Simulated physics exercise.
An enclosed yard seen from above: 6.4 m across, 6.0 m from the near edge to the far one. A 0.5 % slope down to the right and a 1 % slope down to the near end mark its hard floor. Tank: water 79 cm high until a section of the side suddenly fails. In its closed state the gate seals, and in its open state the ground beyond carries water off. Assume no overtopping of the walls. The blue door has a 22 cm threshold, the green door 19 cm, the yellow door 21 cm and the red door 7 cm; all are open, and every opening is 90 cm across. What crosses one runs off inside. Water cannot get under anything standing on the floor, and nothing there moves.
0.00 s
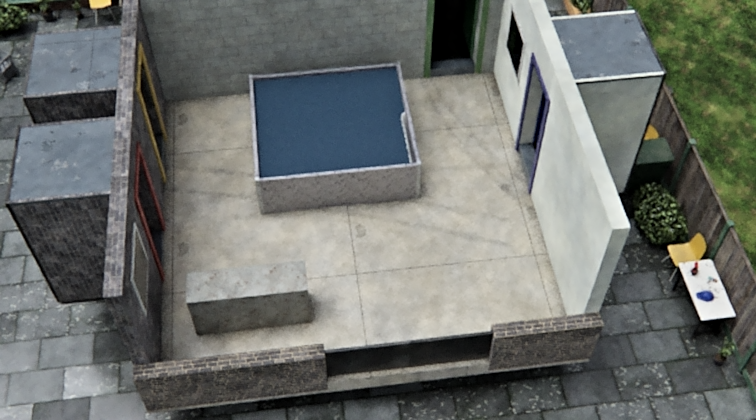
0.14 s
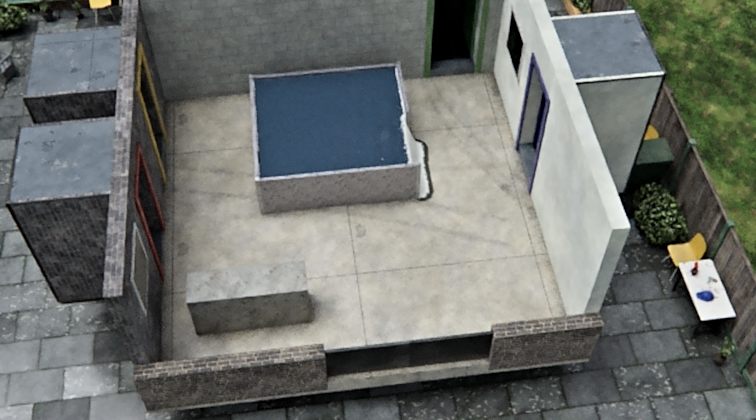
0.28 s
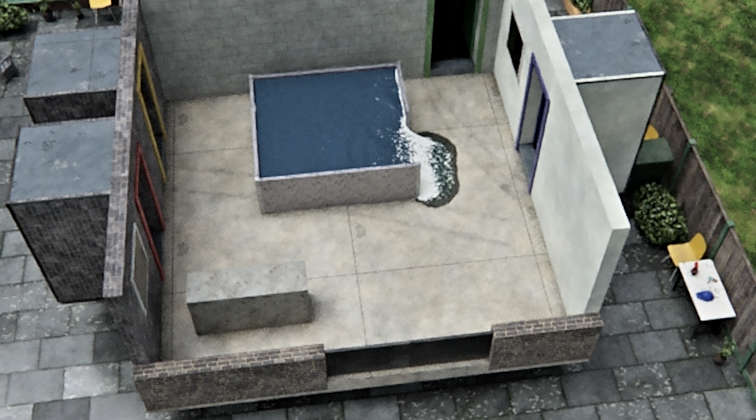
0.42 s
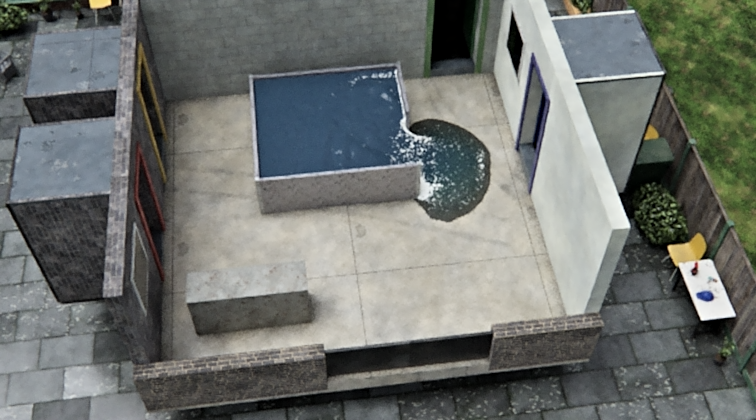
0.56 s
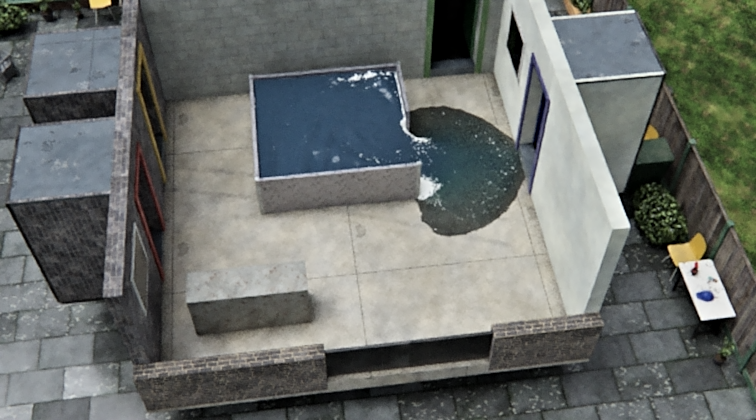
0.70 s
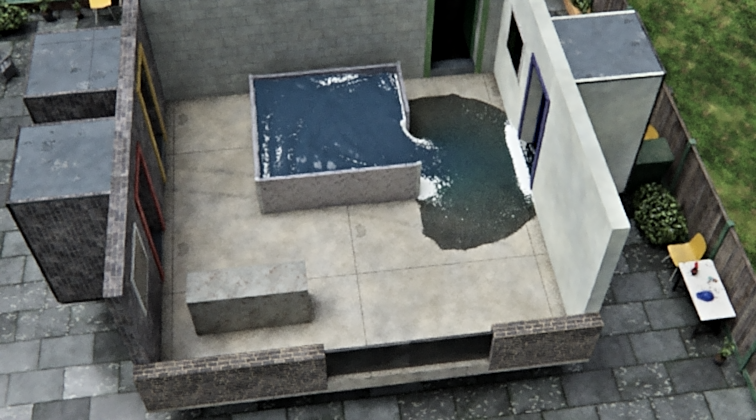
In an enclosed yard seen from above, water breaks out through the right side of a raised brick tank and spreads across the pale floor in a widening dark pool, reaching the right wall by the blue-framed door.
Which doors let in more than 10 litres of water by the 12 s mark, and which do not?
By then, the blue door lets in more than that, the green door lets in more than that, the yellow door does not, the red door lets in more than that.
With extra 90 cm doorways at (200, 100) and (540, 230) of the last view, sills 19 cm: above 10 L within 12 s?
First door short of the limit, second door beyond the limit.
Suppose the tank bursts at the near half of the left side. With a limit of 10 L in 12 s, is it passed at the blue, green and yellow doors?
Then: Blue short of it, green short of it, yellow beyond it.
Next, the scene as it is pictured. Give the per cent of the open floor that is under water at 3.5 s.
Roughly 55 % of the floor is wet.
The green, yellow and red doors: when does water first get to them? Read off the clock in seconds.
Arrival times: Green 1.1 seconds, yellow 4.5 seconds, red 5.5 seconds.
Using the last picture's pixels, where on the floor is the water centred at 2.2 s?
I'd say somewhere around (389, 165).
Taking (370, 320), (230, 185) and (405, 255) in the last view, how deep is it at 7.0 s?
Depths in turn: Roughly 8, 9 and 2 centimetres.
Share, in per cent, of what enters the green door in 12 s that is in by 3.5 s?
Some 65 per cent by then.
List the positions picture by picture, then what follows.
In the first frame, the tank at (332, 122) is whole and still, 79 cm deep.
In the second frame, water pours out at (411, 160) and has run 0.7 m, to (421, 199); typically 10 cm deep outside, 79 cm at the tank's back.
In the third frame, water pours out at (410, 161) and has run 0.9 m, to (445, 142); typically 13 cm deep outside, 79 cm at the tank's back.
In the fourth frame, water pours out at (410, 162) and has run 1.4 m, to (483, 151); typically 10 cm deep outside, 79 cm at the tank's back.
In the fifth frame, water pours out at (410, 161) and has run 2.0 m, to (516, 148); typically 6 cm deep outside, 79 cm at the tank's back.
In the sixth frame, the front is at (534, 210), 2.3 m from the gap at (410, 161); 5.7 m2 of floor is under water; 75 cm left at the back of the tank.
After 1.4 s water covers 25 % of the floor and is deepest (49 cm) near (419, 175); blue door 48 cm at the sill, 87 L in, green door 4 cm at the sill, 0 L in, yellow door not reached, red door not reached.
After 2.2 s water covers 30 % of the floor and is deepest (49 cm) near (566, 330); blue door 47 cm at the sill, 240 L in, green door 22 cm at the sill, 1 L in, yellow door not reached, red door not reached.
After 3.5 s water covers 55 % of the floor and is deepest (38 cm) near (566, 330); blue door 35 cm at the sill, 387 L in, green door 24 cm at the sill, 28 L in, yellow door not reached, red door not reached.
After 7.0 s water covers 95 % of the floor and is deepest (26 cm) near (161, 386); blue door 22 cm at the sill, 480 L in, green door 15 cm at the sill, 42 L in, yellow door 7 cm at the sill, 0 L in, red door 13 cm at the sill, 6 L in.
After 12.0 s water covers 100 % of the floor and is deepest (20 cm) near (161, 386); blue door 14 cm at the sill, 481 L in, green door 8 cm at the sill, 42 L in, yellow door 11 cm at the sill, 0 L in, red door 11 cm at the sill, 92 L in.
